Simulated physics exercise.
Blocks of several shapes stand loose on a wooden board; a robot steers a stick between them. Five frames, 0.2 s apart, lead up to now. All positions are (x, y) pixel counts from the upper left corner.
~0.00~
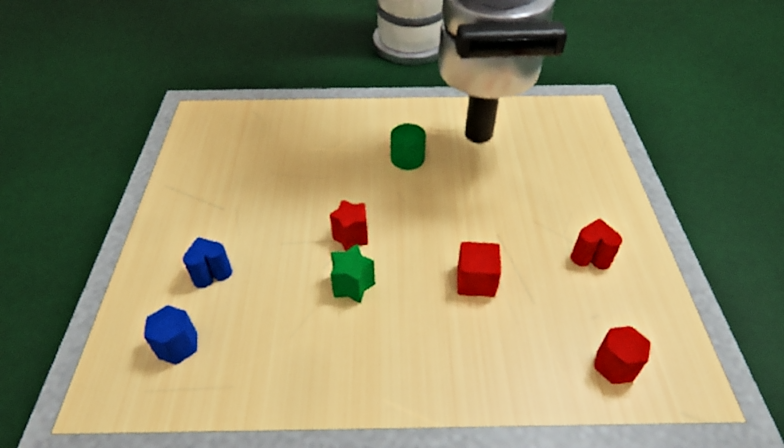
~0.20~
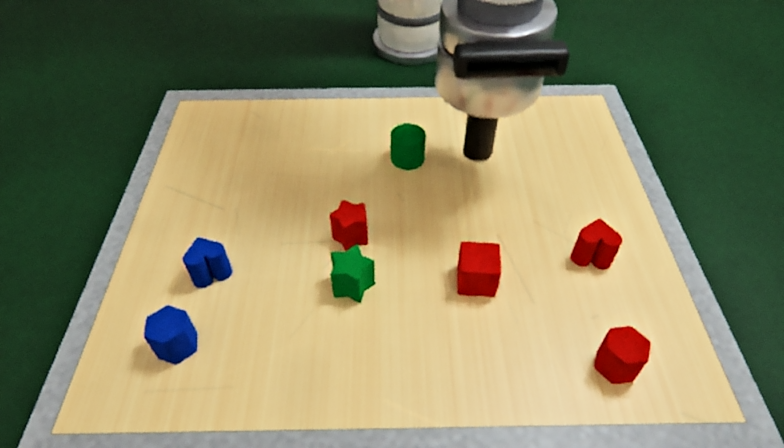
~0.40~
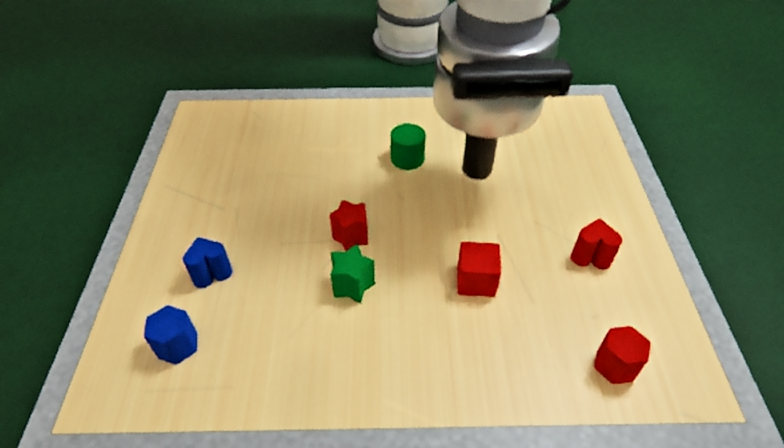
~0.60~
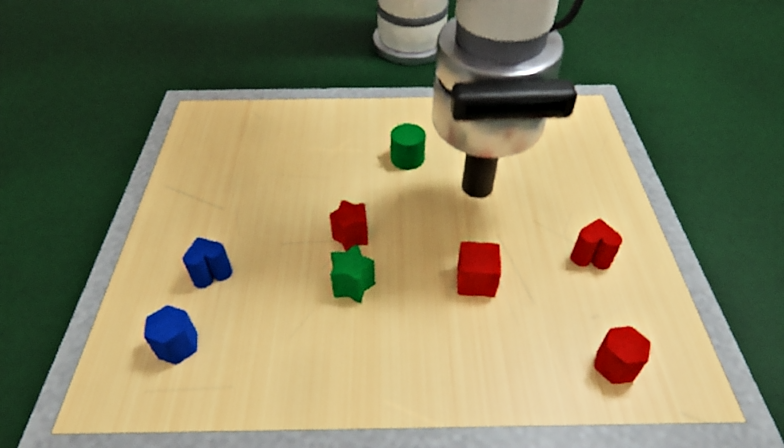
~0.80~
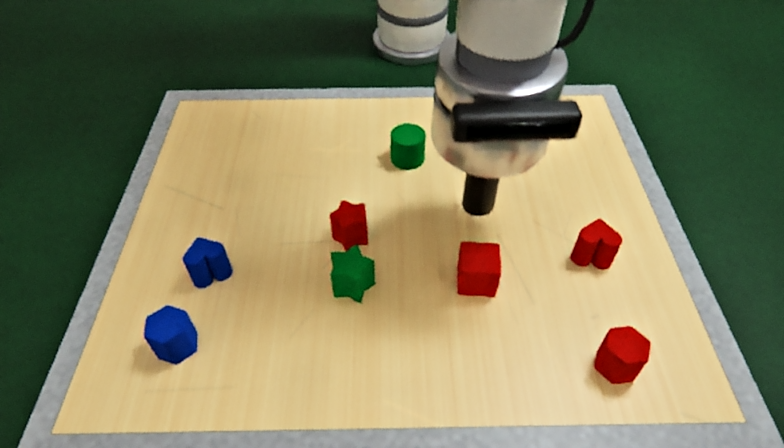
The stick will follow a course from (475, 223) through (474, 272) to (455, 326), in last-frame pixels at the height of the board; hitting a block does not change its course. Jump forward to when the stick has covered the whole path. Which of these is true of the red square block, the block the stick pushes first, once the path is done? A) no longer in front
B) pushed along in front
That would be B.
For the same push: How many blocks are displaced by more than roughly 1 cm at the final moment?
Looking at the path, I think only one of the blocks ends up more than 1 cm away.
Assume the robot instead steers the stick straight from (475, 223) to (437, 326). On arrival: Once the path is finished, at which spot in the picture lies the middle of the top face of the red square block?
That would be at about pixel (487, 298).
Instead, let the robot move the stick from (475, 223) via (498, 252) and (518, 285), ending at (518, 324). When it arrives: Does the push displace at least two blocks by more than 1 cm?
I expect not.
The first path, step by step. One third of the way, stick at (479, 238); red square block at (481, 260).
Two thirds of the way, stick at (472, 273); red square block at (479, 299), turned 10° anticlockwise.
At the end, stick at (457, 310); red square block at (474, 340), turned 40° anticlockwise.
